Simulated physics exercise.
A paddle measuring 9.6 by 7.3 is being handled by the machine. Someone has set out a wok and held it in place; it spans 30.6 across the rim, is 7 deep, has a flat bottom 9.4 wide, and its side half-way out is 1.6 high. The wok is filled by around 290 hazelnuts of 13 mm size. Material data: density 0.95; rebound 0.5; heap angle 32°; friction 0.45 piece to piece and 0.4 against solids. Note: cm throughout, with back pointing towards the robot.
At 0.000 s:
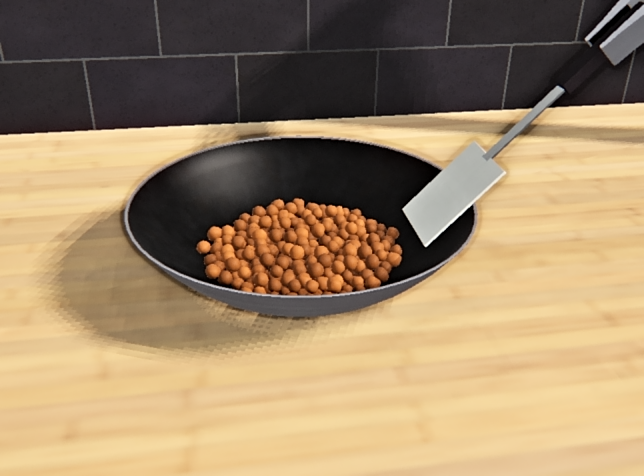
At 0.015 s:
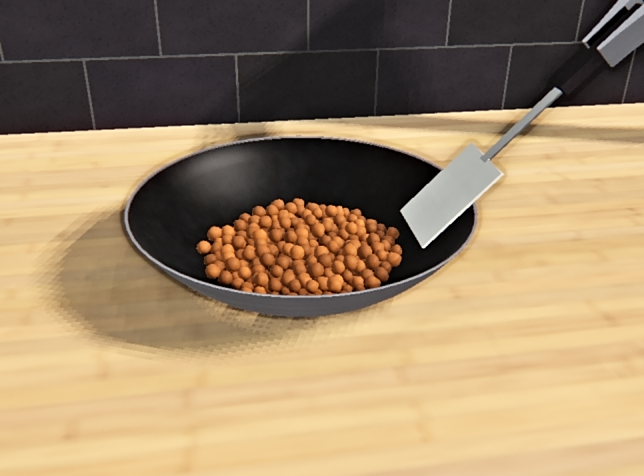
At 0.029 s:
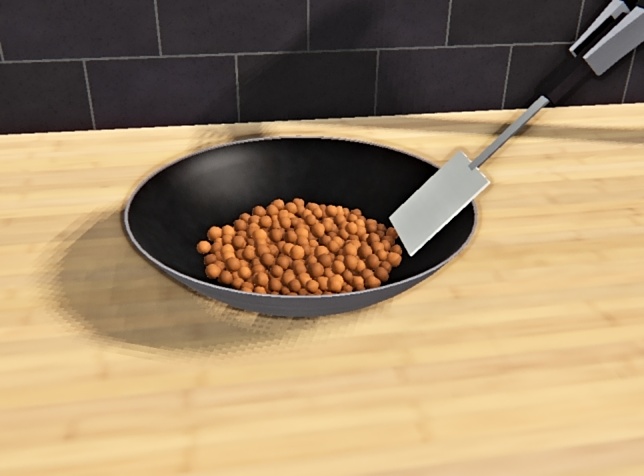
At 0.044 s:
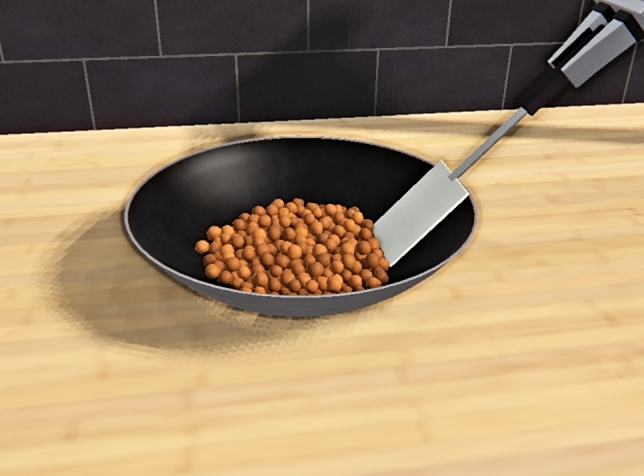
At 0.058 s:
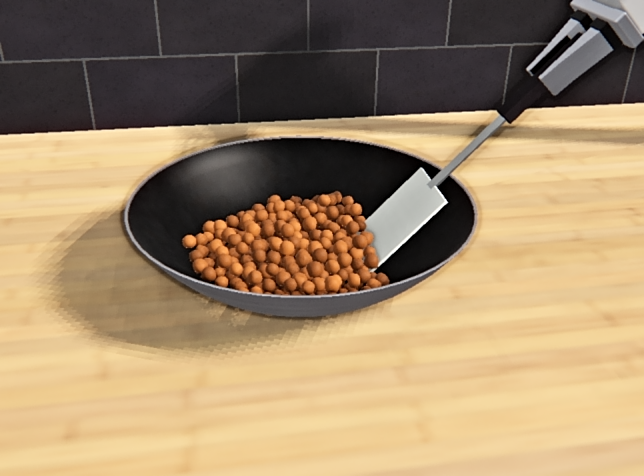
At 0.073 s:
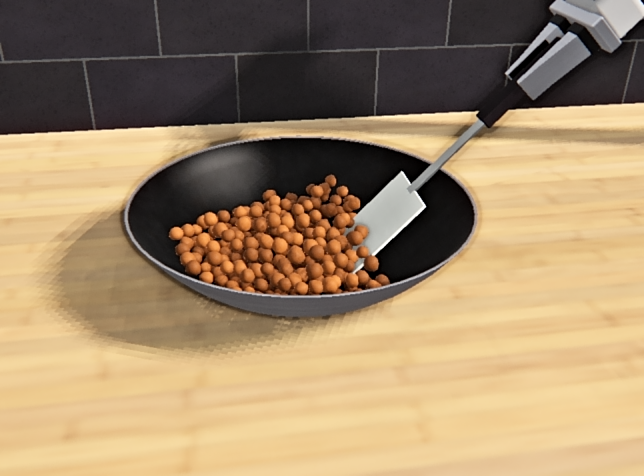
On a wooden counter, a robotic arm lowering a metal spatula into a black wok and pushing a heap of hazelnuts left.
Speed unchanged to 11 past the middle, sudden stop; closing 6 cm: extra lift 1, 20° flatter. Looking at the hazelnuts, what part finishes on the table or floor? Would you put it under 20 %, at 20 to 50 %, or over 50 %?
I would say 20 to 50 %.
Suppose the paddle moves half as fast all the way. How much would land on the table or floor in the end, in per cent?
Estimated share: Some 10 %.
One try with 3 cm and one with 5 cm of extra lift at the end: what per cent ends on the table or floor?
Estimates, in order: 30 % then 25 %.
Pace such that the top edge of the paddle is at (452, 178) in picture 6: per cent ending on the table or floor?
About 10 percent.
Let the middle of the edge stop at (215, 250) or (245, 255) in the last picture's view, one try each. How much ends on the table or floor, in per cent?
About 15 and 0 per cent.
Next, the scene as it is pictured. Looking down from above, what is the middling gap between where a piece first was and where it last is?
Distance: Around 8 cm.
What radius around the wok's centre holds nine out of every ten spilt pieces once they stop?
That distance is around 60 cm.
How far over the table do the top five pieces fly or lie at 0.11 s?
Somewhere near 7 cm, I'd say.
After 0.11 s, sloping 46°, highest piece 8 above the table; 288 in the wok.
After 0.15 s, sloping 42°, highest piece 9 above the table; 288 in the wok.
After 0.36 s, sloping 26°, highest piece 12 above the table; 178 in the wok, 20 on the table or floor, 90 on the blade or in flight.
After 1.41 s, sloping 26°, highest piece 5 above the table; 178 in the wok, 110 on the table or floor.
At rest, 178 in the wok, 110 on the table or floor. That is 38 % on the table or floor.
